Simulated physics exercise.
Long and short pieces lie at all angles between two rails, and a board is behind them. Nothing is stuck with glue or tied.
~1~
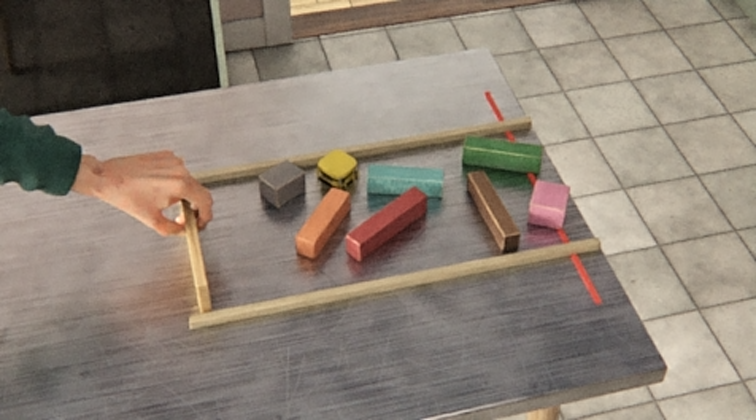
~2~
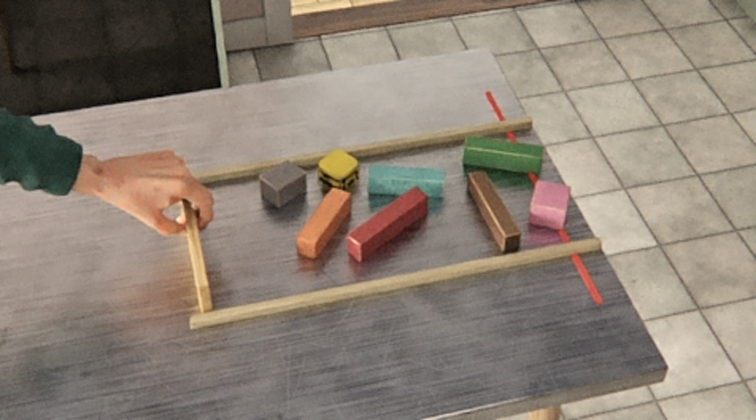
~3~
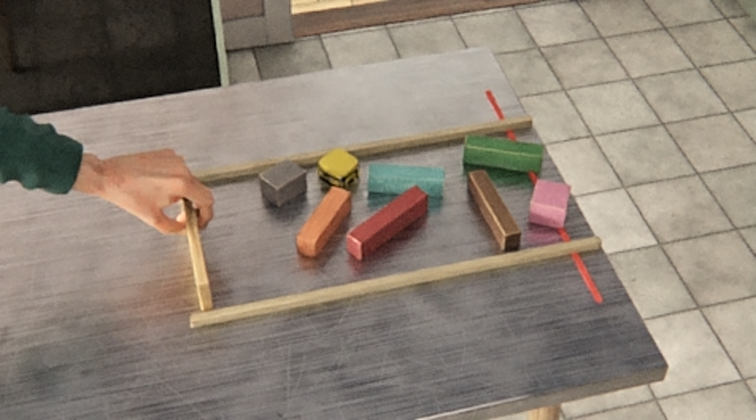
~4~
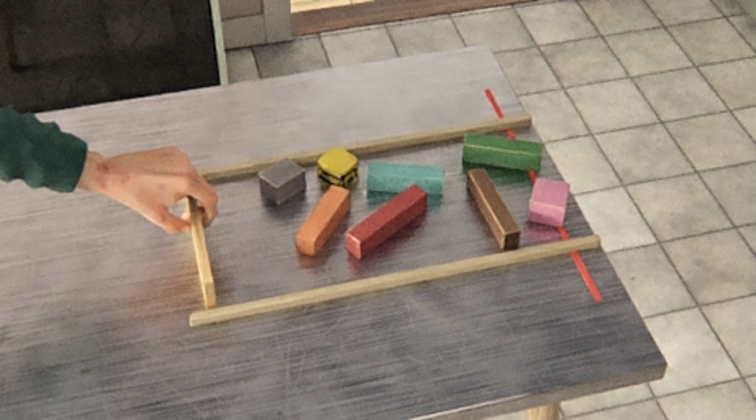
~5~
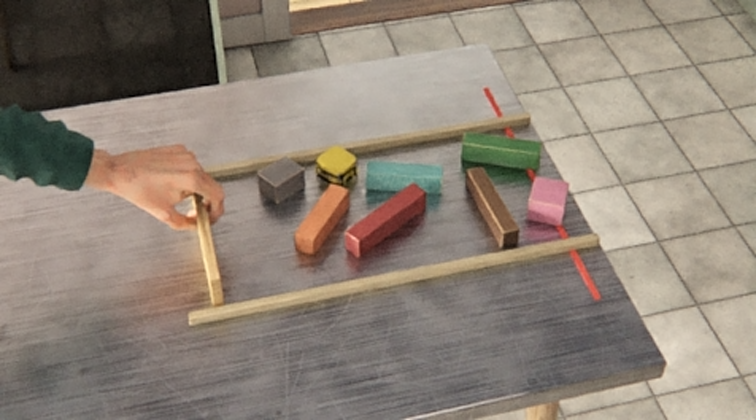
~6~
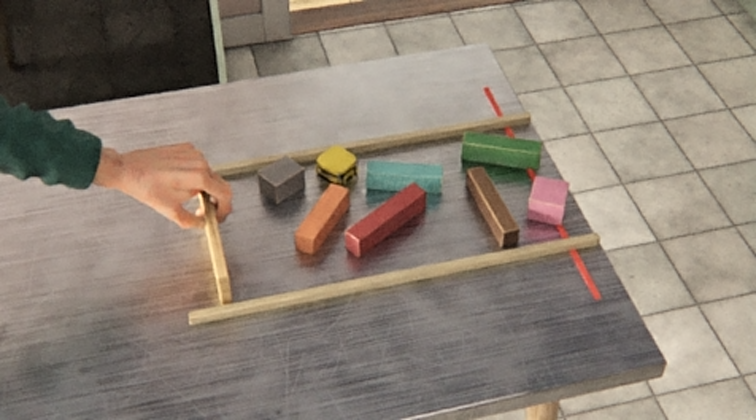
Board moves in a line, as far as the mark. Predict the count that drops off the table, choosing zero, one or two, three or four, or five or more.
The count that drops off is five or more.
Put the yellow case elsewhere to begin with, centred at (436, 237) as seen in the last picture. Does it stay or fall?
From there it falls.
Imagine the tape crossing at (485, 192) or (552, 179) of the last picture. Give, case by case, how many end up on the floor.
2 and 7.
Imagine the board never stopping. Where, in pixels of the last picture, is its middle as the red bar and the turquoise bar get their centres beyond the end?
Red bar over the end: About (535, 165). Turquoise bar over the end: About (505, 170).
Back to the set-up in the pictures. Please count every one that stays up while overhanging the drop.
2 overhanging.
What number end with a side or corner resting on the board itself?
Number: 3.
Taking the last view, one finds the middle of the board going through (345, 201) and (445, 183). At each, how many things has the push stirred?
I count 5 first and 8 after.
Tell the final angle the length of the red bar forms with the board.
About 25°.
Soon after, none off yet; pink block at rest near (548, 200); green bar at rest near (501, 151); brown stick at rest near (492, 205).
Then, none off yet; pink block moving near (559, 204); green bar moved a little near (522, 150); brown stick moved a little near (528, 208).
At rest, the number that fall off is five or more; fallen, yellow case, turquoise bar, brown stick, green bar and pink block.
